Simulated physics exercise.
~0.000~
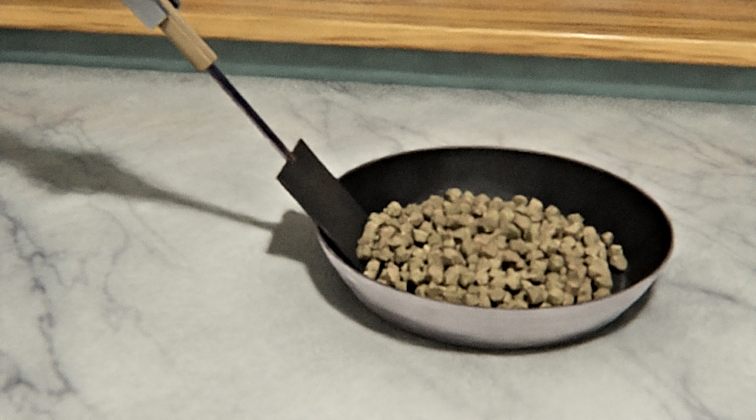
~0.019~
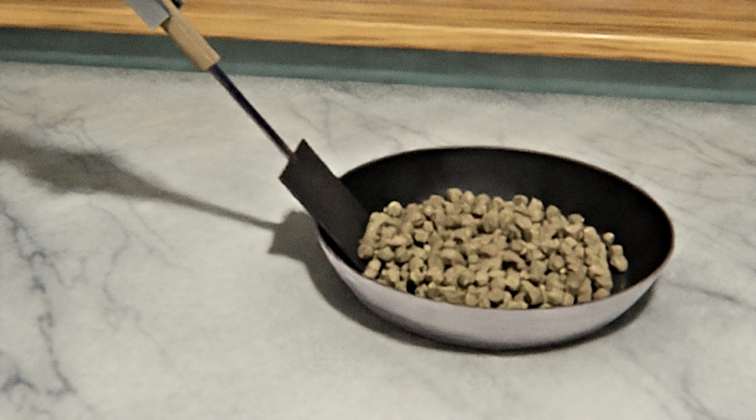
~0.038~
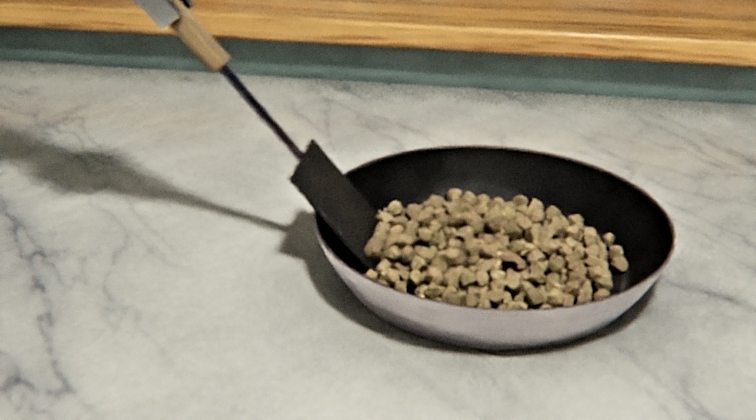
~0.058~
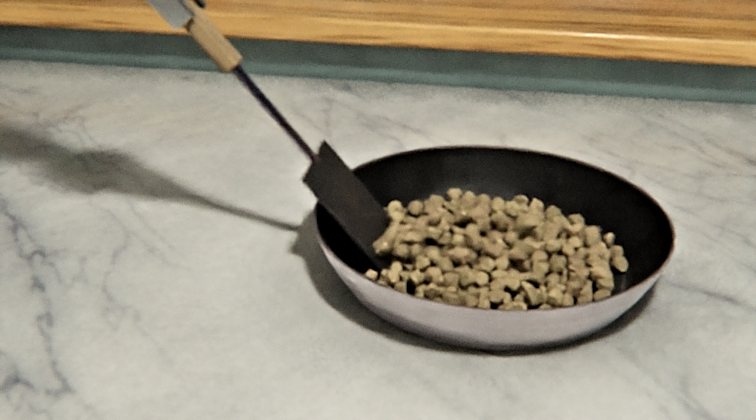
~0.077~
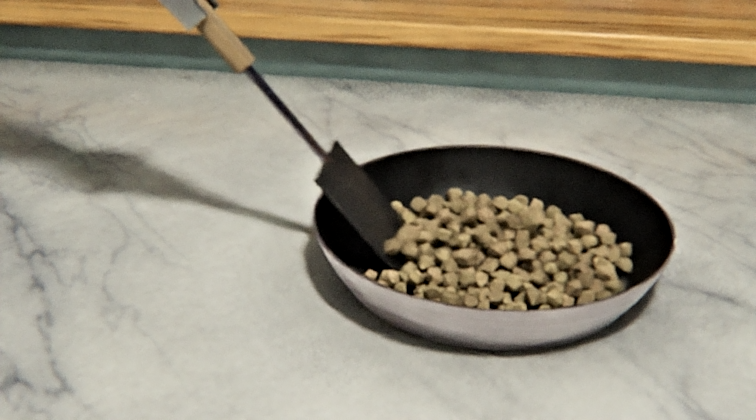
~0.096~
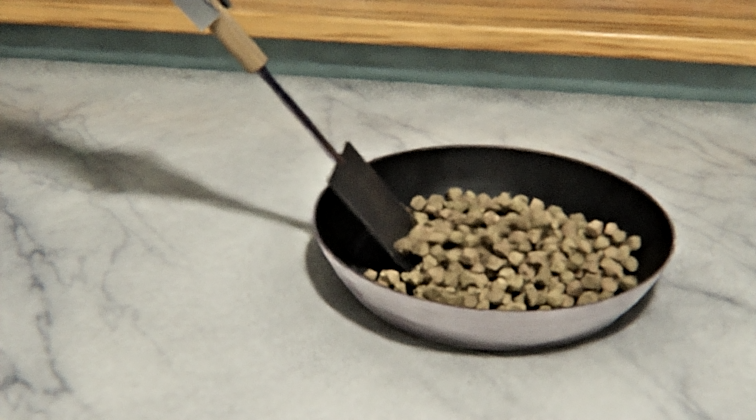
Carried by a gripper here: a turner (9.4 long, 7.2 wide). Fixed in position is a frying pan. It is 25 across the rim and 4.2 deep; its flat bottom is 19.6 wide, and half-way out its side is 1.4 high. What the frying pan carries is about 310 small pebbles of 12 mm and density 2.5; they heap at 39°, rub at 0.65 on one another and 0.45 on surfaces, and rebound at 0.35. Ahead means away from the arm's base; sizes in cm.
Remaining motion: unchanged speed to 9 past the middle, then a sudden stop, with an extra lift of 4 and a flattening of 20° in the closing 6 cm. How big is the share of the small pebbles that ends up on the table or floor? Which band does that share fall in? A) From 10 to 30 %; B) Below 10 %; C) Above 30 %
Option B: Below 10 %.
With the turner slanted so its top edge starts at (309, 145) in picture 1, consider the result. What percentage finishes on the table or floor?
10 percent or so.
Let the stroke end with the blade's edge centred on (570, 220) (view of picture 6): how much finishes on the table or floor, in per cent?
Around 0 percent.
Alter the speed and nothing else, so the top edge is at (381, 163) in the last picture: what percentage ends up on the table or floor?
20 %.
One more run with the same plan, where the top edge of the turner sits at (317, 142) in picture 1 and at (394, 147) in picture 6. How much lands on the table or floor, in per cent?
It works out to about 20 %, more or less.
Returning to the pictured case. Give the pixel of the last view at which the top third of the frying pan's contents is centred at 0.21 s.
(573, 246).
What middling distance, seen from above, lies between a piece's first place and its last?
Some 4 cm.
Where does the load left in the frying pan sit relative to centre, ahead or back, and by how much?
Offset forward: Around 4.5 cm.
By 0.21 s, sloping 50°, highest piece 4 above the table; 308 in the frying pan.
By 0.31 s, sloping 42°, highest piece 5 above the table; 306 in the frying pan, 2 on the blade or in flight.
By 0.57 s, sloping 30°, highest piece 6 above the table; 291 in the frying pan, 13 on the table or floor, 4 on the blade or in flight.
By 1.62 s, sloping 30°, highest piece 6 above the table; 291 in the frying pan, 17 on the table or floor.
Final count, 291 in the frying pan, 17 on the table or floor. That is 6 % on the table or floor.
